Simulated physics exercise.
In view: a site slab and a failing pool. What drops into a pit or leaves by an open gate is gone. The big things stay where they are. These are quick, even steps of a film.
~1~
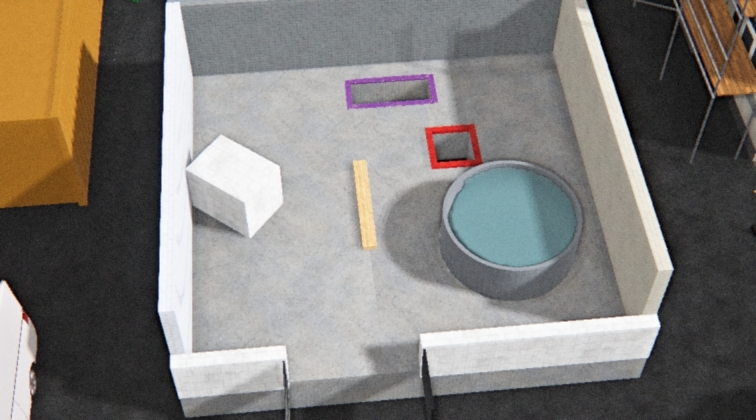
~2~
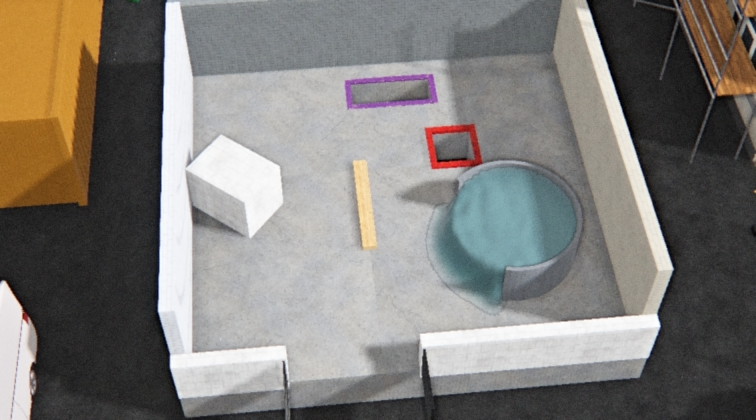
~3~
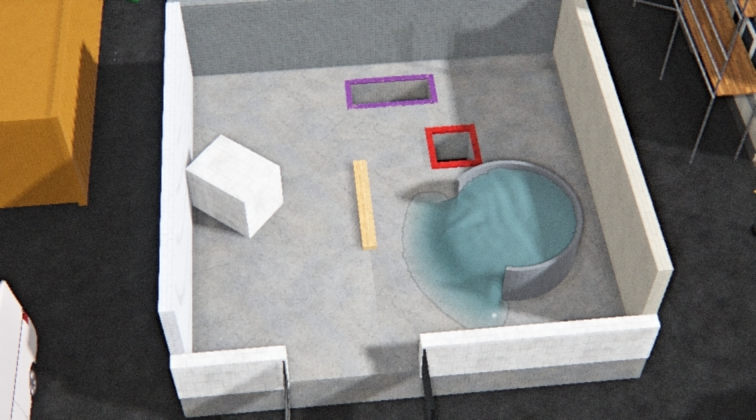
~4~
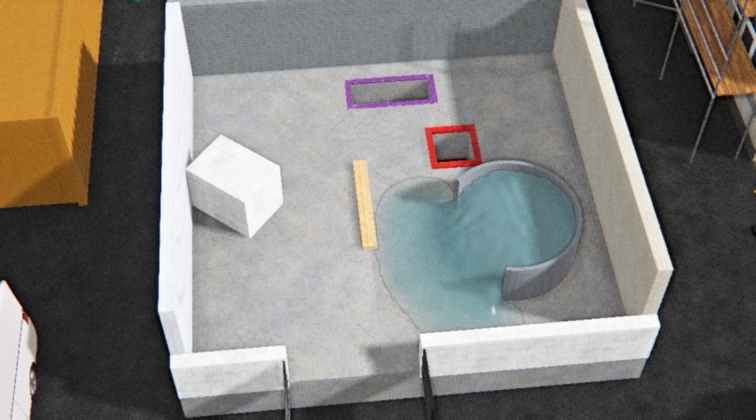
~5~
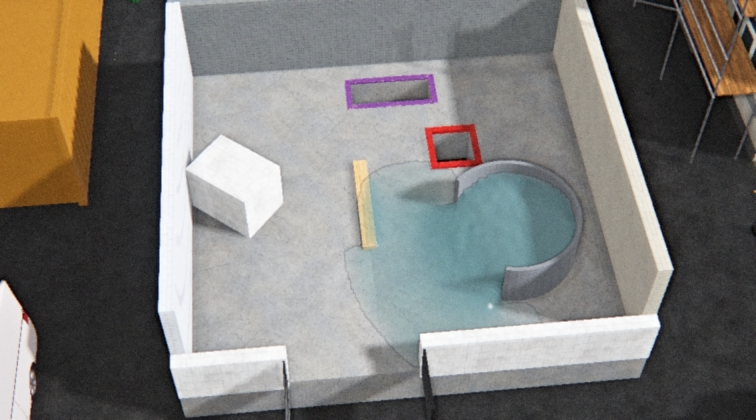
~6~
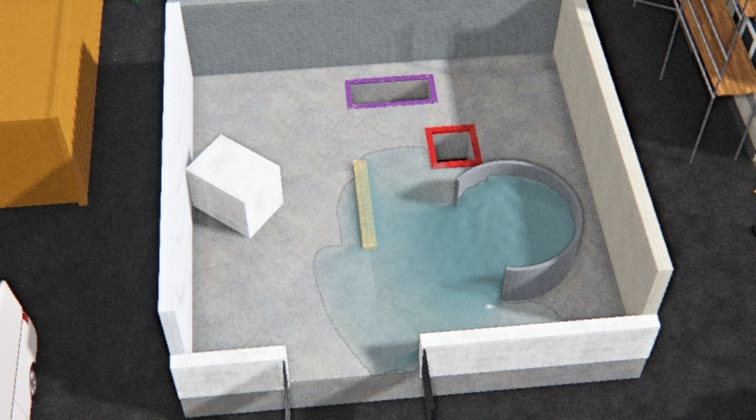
Water poured from the round pool's broken left side and spread across the grey slab, reaching around and over the yellow strip, the edge of the red-rimmed pit and the gap in the front wall.
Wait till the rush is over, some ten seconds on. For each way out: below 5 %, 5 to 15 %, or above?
The gate takes above 15 %; the red pit takes not even 5 %; the purple pit takes from 5 to 15 %.
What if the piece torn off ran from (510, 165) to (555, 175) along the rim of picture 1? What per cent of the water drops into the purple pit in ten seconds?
Parts in a hundred: Purple 35.
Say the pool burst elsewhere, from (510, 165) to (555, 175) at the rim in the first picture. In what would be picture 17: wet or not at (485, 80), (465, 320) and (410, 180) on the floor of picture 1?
As listed: Wet, clear, clear.
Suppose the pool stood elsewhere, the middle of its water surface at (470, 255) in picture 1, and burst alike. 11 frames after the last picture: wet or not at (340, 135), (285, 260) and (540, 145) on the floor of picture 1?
One after the other: Clear, covered, clear.
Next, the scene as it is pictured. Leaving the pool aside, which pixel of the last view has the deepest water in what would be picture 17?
Around (193, 377).
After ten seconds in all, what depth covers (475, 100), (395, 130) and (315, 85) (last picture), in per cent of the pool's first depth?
About 2, 4 and 6 per cent.
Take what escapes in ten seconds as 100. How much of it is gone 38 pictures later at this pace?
Some 60 per cent.
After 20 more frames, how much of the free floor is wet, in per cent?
Some 70 per cent.
A moment on, water covers 50 % of the floor; the gate 4 %, the red pit 0 %, the purple pit 0 %.
Next, water covers 65 % of the floor; the gate 10 %, the red pit 0 %, the purple pit 0 %.
Then, water covers 70 % of the floor; the gate 16 %, the red pit 0 %, the purple pit 1 %.
Later, water covers 80 % of the floor; the gate 26 %, the red pit 0 %, the purple pit 3 %.
In the end, water covers 90 % of the floor; the gate 37 %, the red pit 0 %, the purple pit 9 %.
